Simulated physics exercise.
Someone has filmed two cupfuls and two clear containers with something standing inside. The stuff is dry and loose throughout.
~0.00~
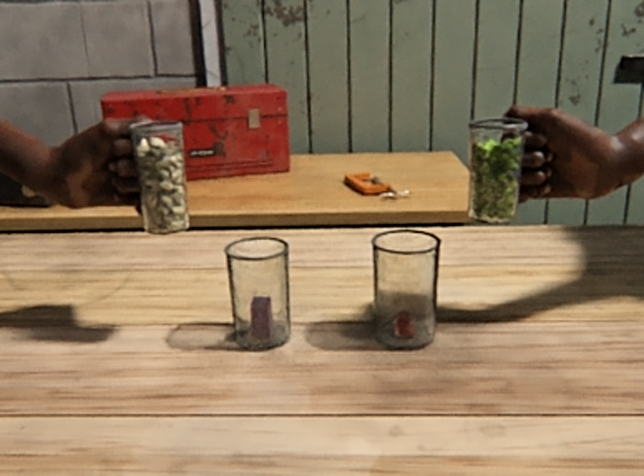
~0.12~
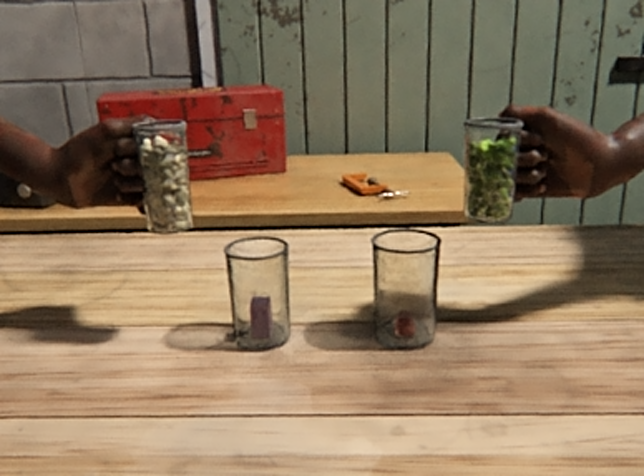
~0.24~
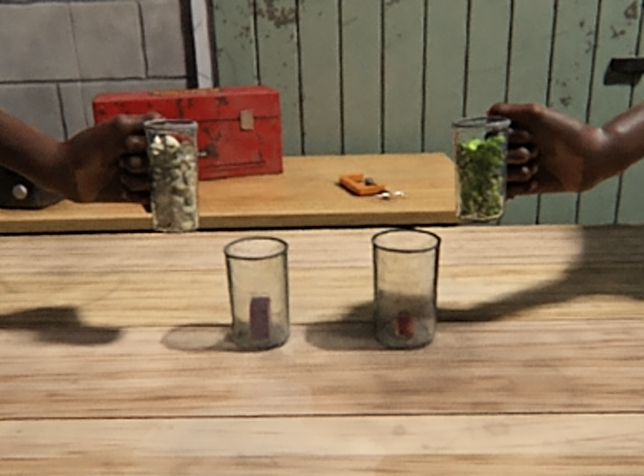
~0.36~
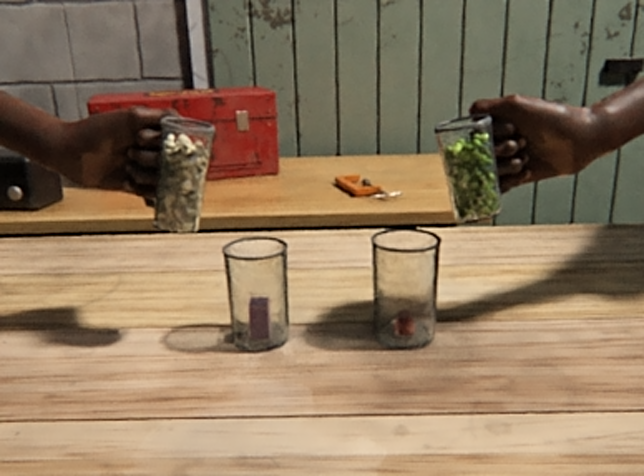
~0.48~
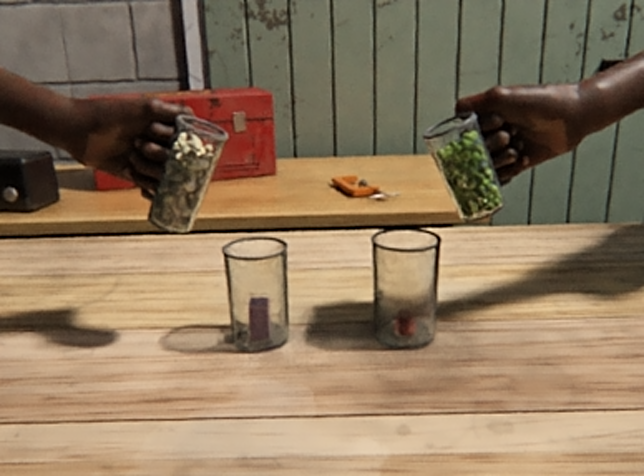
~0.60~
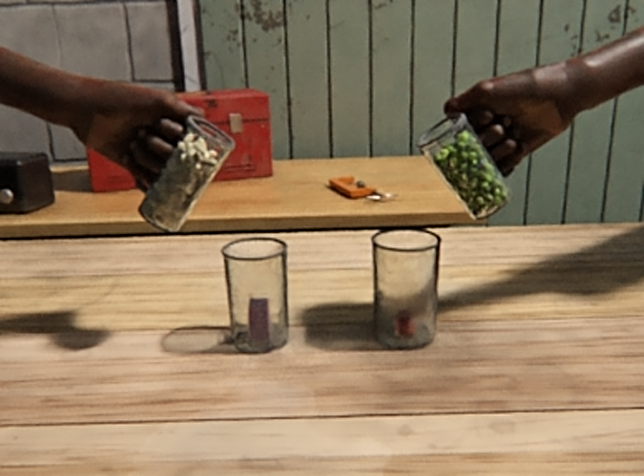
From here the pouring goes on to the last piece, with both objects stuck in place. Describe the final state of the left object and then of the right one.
Left object - completely covered. Right object - completely covered.
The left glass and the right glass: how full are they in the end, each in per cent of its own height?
About 60 per cent on the left and 45 on the right.
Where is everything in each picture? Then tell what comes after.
The first frame shows small block in the left glass at (262, 318), reaching about a third of the way up; left cup at (162, 178), nearly full of white beans; small bottle in the right glass at (405, 324), a quarter of its height or less; right cup at (495, 171), nearly full of dried peas.
The second frame shows left cup at (165, 177), upright; right cup at (490, 170), upright.
The third frame shows left cup at (173, 177), tipped 3°; right cup at (480, 169), tipped 3°.
The fourth frame shows left cup at (182, 176), tipped 12°; right cup at (470, 169), tipped 12°.
The fifth frame shows left cup at (186, 176), tipped 24°; right cup at (466, 168), tipped 24°.
The sixth frame shows small block in the left glass at (260, 320); left cup at (185, 176), tipped 36°; small bottle in the right glass at (405, 323); right cup at (466, 168), tipped 36°.
Around 1.07 s, left glass empty, all of its cupful still in the cup; right glass empty, all of its cupful still in the cup.
Around 1.48 s, left glass nearly empty, most of its cupful still in the cup; right glass nearly empty, about two thirds of its cupful still in the cup.
Around 1.83 s, left glass half full, none of its cupful still in the cup; right glass a third full, none of its cupful still in the cup.
Finally (2.3 s), left glass two thirds full (surface near (257, 284)), nothing beside it; right glass half full (surface near (405, 292)), nothing beside it; the left thing is covered; the right thing is covered.
